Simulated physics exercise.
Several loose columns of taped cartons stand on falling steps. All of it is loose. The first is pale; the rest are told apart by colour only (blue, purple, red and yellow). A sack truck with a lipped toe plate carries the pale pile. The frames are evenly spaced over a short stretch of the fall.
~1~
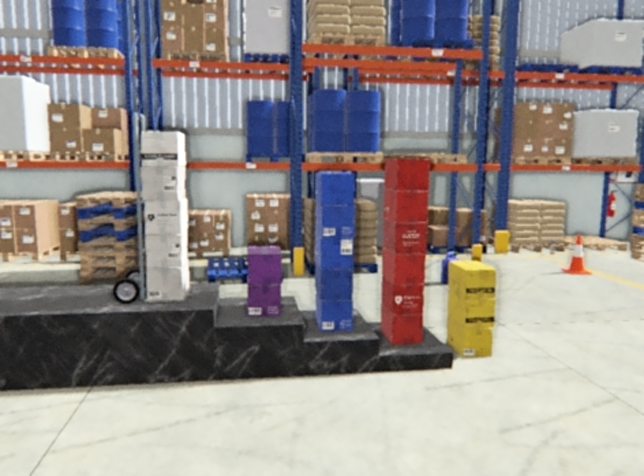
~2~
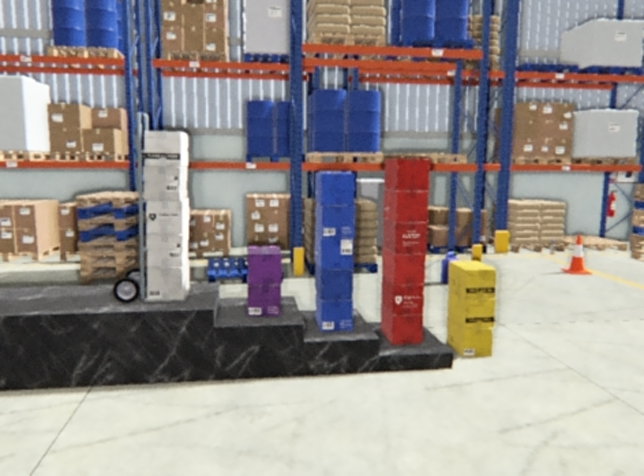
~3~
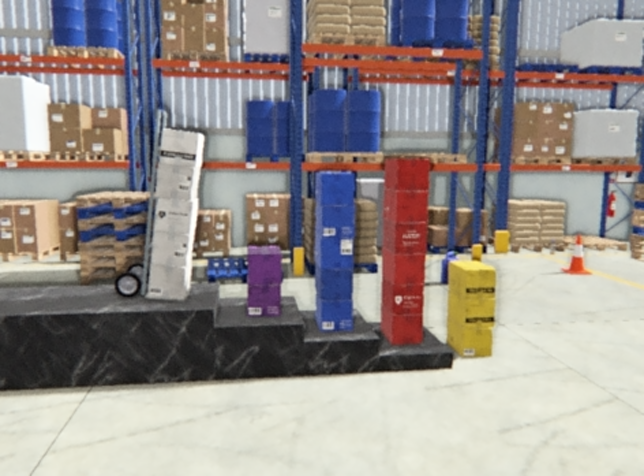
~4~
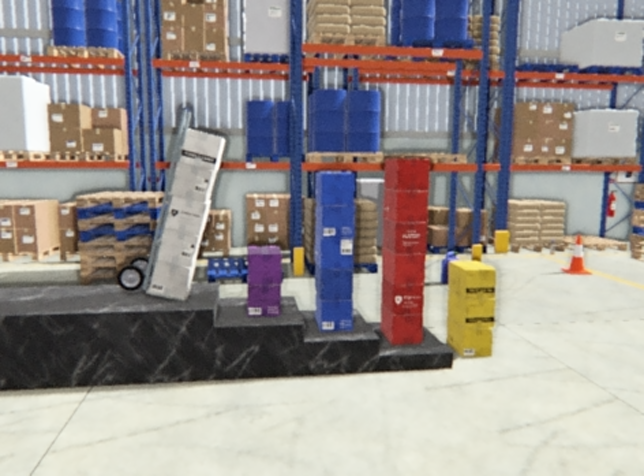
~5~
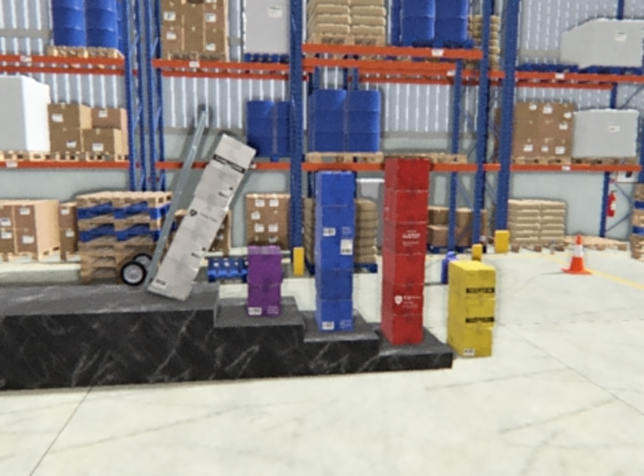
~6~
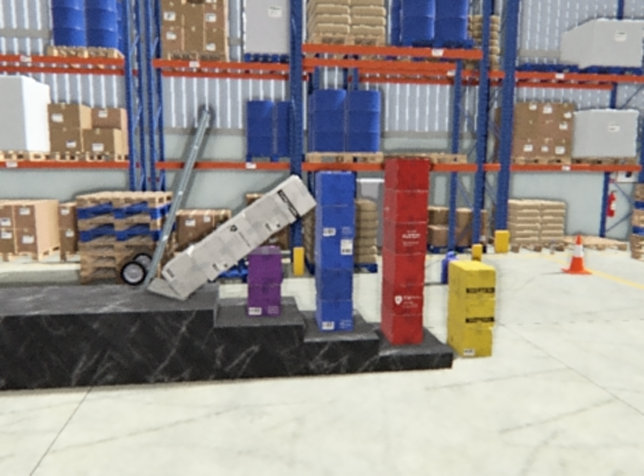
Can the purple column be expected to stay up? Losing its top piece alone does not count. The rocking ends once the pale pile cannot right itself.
In the end the purple column mostly stays up.
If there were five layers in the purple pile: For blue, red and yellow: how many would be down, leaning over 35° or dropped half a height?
Blue 4, red 5, yellow 2.
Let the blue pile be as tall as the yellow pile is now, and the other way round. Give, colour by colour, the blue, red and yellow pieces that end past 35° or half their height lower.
Blue 0, red 0, yellow 0.
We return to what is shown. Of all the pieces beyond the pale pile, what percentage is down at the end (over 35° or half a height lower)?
Some 90 per cent of them.
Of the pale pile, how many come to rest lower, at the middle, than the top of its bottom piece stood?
The count is 4.
Soon, 5 of the pale pile down; none of the 2 purple cartons down (0 of 16 in all colours); top purple carton unmoved; top blue carton tipped clearly.
A while on, 5 of the pale pile down; none of the 2 purple cartons down (0 of 16 in all colours); top purple carton unmoved; top blue carton tipped well over, half its height lower.
Towards the end, 5 of the pale pile down; none of the 2 purple cartons down (10 of 16 in all colours); top purple carton unmoved; top red carton on its side.
Then, 5 of the pale pile down; none of the 2 purple cartons down (14 of 16 in all colours); top purple carton unmoved; top red carton upside down.
Finally, 5 of the pale pile down; none of the 2 purple cartons down (14 of 16 in all colours); top purple carton unmoved; top red carton upside down. Seen by the last camera, middles, top purple carton near (266, 265).
